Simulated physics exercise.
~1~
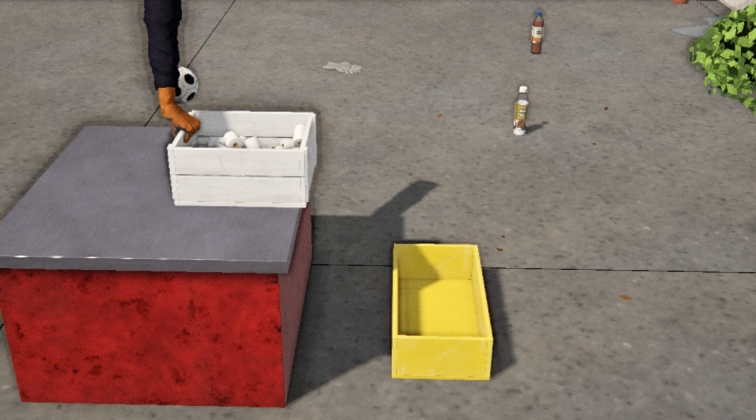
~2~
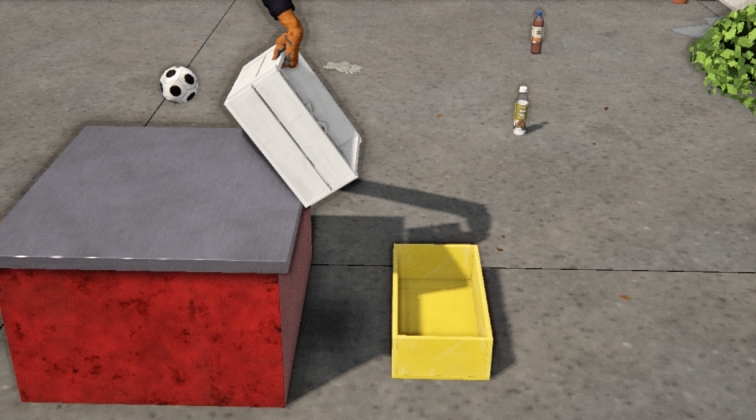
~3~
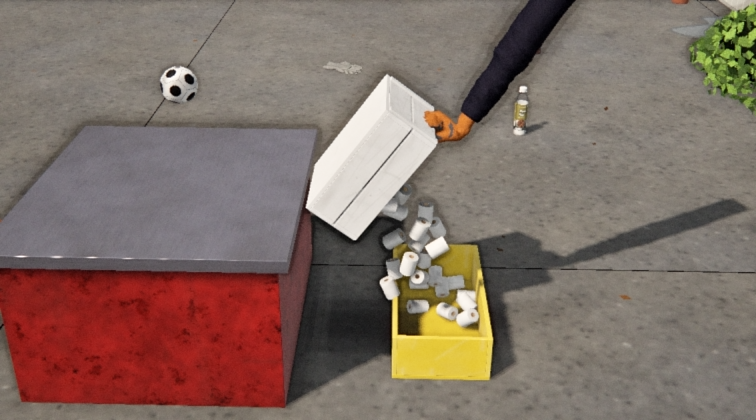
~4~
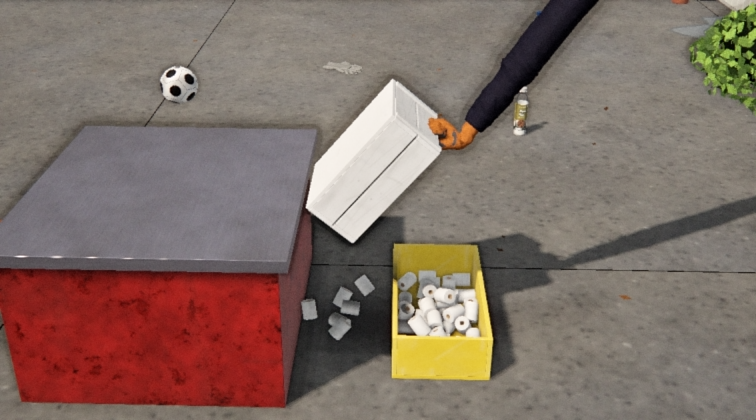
At the start, a gloved hand grips a white crate of paper rolls on a gray-topped red bench, with a long yellow tub on the concrete below to the right. The hand lifts the crate's far side and tips it steeply to the right over the bench's edge. As the crate swings past upright and its mouth turns downward, the rolls tumble out in a stream toward the tub. The arm then holds the crate tilted while the last rolls drop. Most end up heaped in the yellow tub, while a few lie on the ground between it and the bench.
